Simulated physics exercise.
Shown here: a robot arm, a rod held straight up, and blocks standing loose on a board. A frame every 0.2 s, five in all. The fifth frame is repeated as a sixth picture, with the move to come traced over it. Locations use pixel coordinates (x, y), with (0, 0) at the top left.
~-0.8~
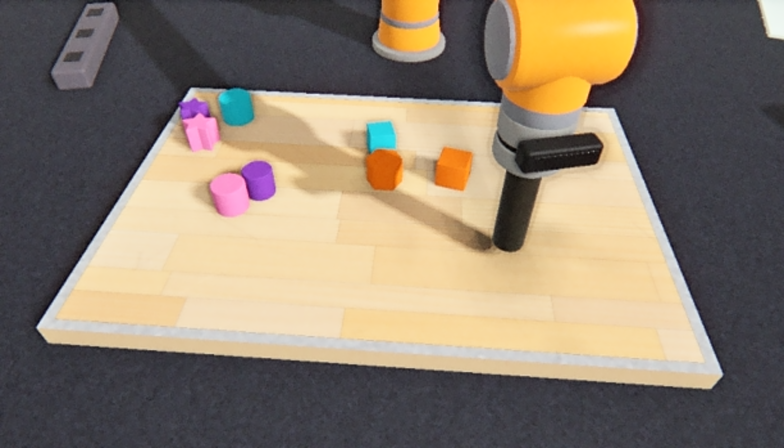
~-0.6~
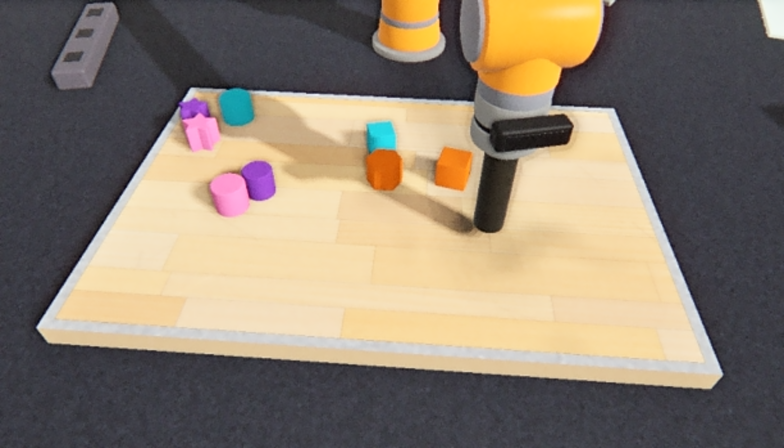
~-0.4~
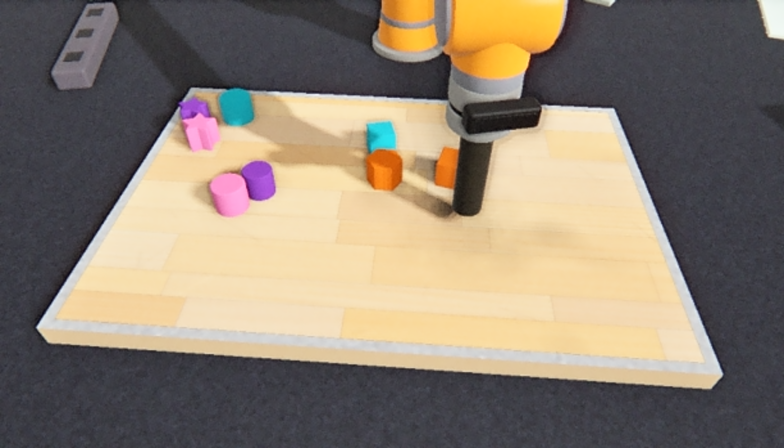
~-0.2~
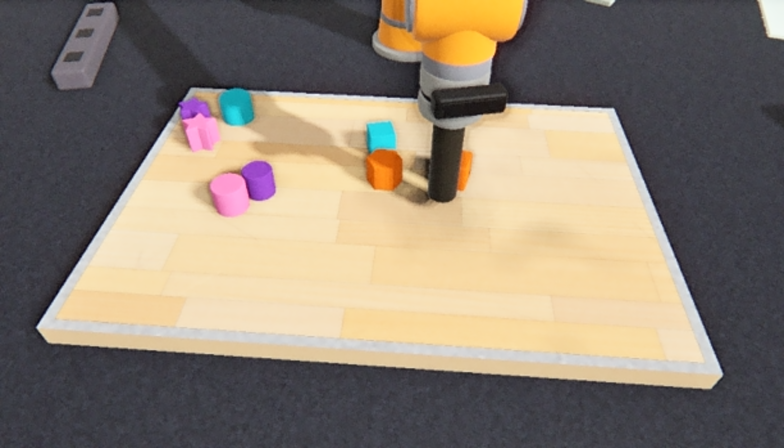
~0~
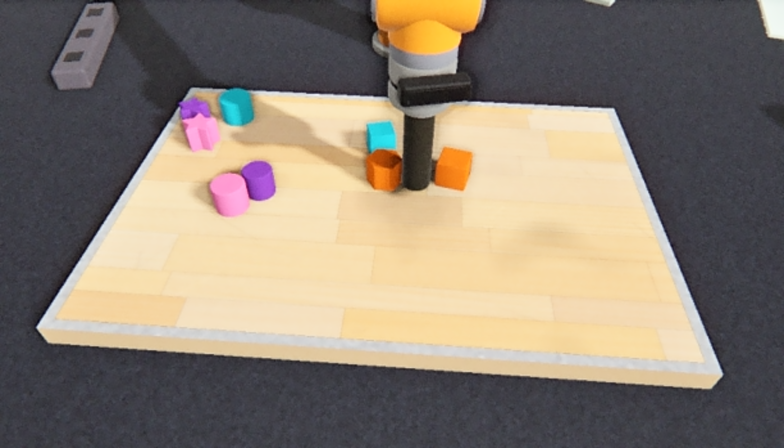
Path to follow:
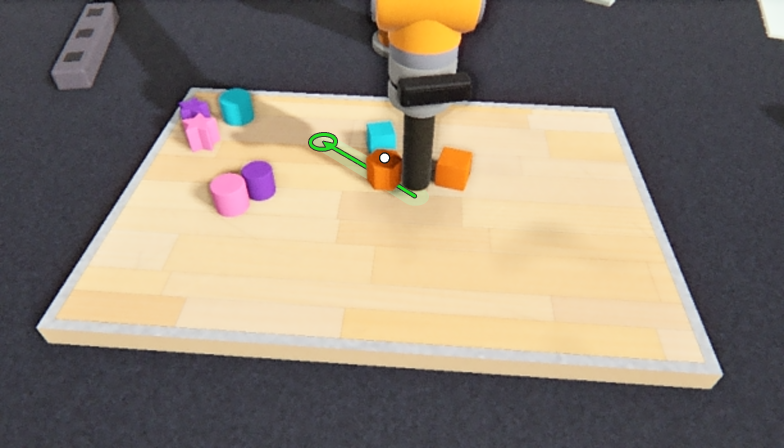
At first, a robot arm holds a black rod upright over the right side of a wooden board scattered with small colourful blocks. The rod glides left and toward the back, passing in front of the orange square block, and ends between it and the orange hexagon, while the blocks stay still.
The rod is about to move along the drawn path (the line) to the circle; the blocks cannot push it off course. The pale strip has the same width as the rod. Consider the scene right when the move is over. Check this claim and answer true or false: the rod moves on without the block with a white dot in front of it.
That is false.
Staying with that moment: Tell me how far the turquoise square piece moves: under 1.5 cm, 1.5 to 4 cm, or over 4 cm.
Its final spot will lie within 1.5 cm of the current one.
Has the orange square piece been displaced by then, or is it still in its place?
The orange square piece will stay where it is.
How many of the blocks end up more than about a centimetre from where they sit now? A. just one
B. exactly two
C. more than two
That would be A.
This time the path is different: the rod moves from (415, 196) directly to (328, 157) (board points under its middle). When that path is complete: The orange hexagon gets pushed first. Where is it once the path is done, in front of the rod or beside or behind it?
The rod still has the orange hexagon in front of it when the path ends.
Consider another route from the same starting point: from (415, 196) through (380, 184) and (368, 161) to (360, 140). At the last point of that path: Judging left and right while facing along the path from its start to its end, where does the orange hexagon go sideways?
With start-to-end as forward, it shifts left.
Drawn move, from (415, 196) directly to (323, 142); the dot is on the orange hexagon.
What follows on the original path. One third of the way, rod (382, 164); orange hexagon (358, 144).
Two thirds of the way, rod (351, 146); turquoise square piece (379, 127), turned 20° clockwise; orange hexagon (326, 128).
At the end, rod (322, 129); turquoise square piece (379, 127), turned 20° clockwise; orange hexagon (295, 116), turned 30° anticlockwise; orange square piece still.
